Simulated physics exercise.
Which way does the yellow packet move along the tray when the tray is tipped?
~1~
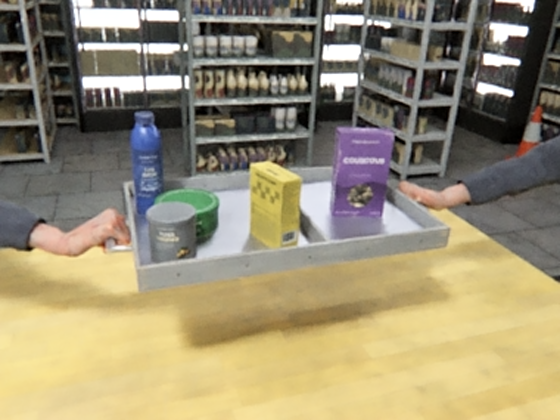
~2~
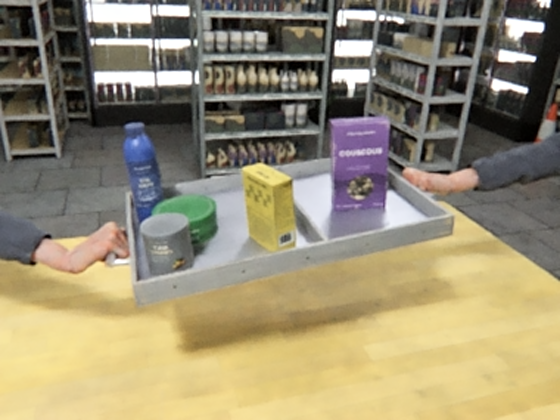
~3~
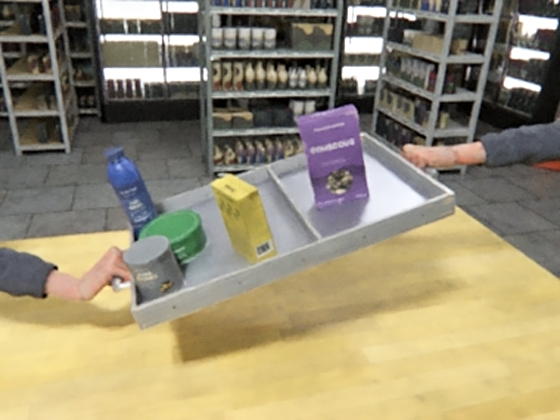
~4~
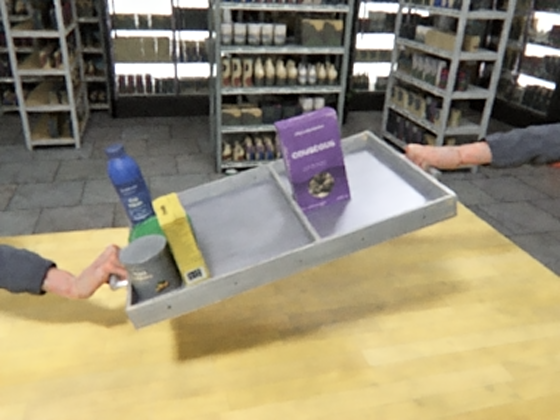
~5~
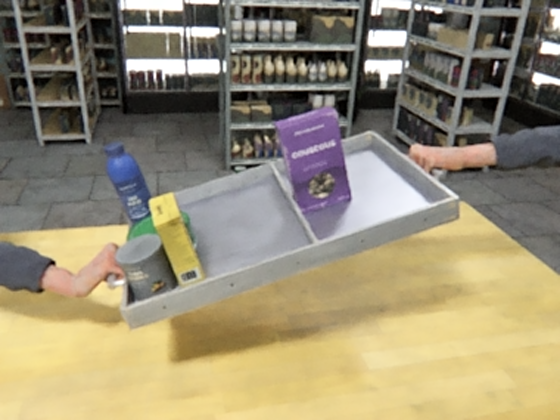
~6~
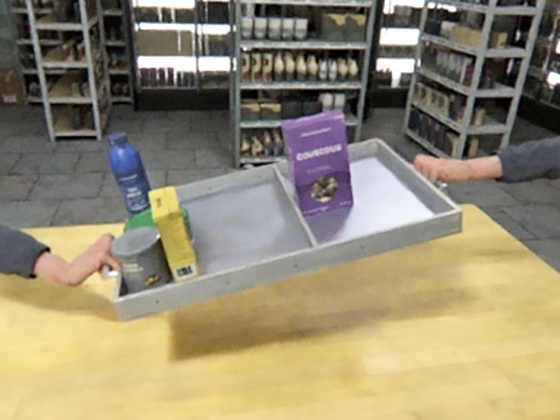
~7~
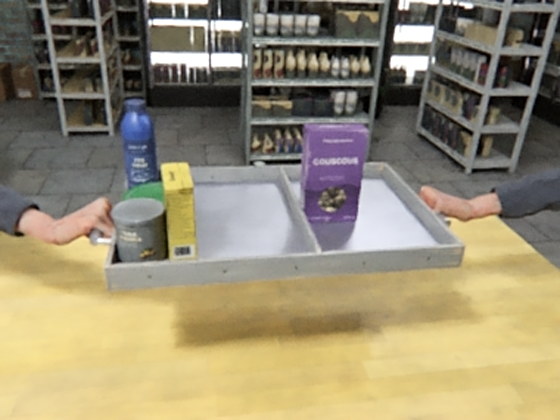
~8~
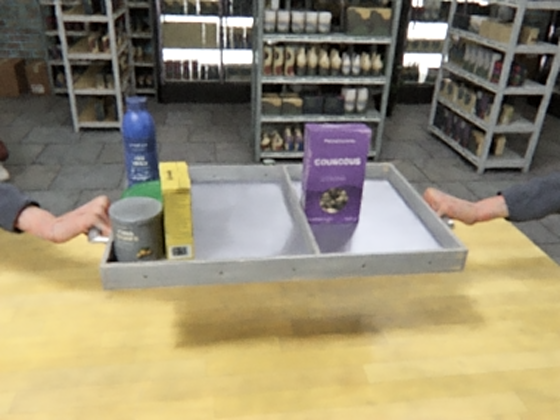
It slides to the left, ending up beside the grey tin and the green tub.
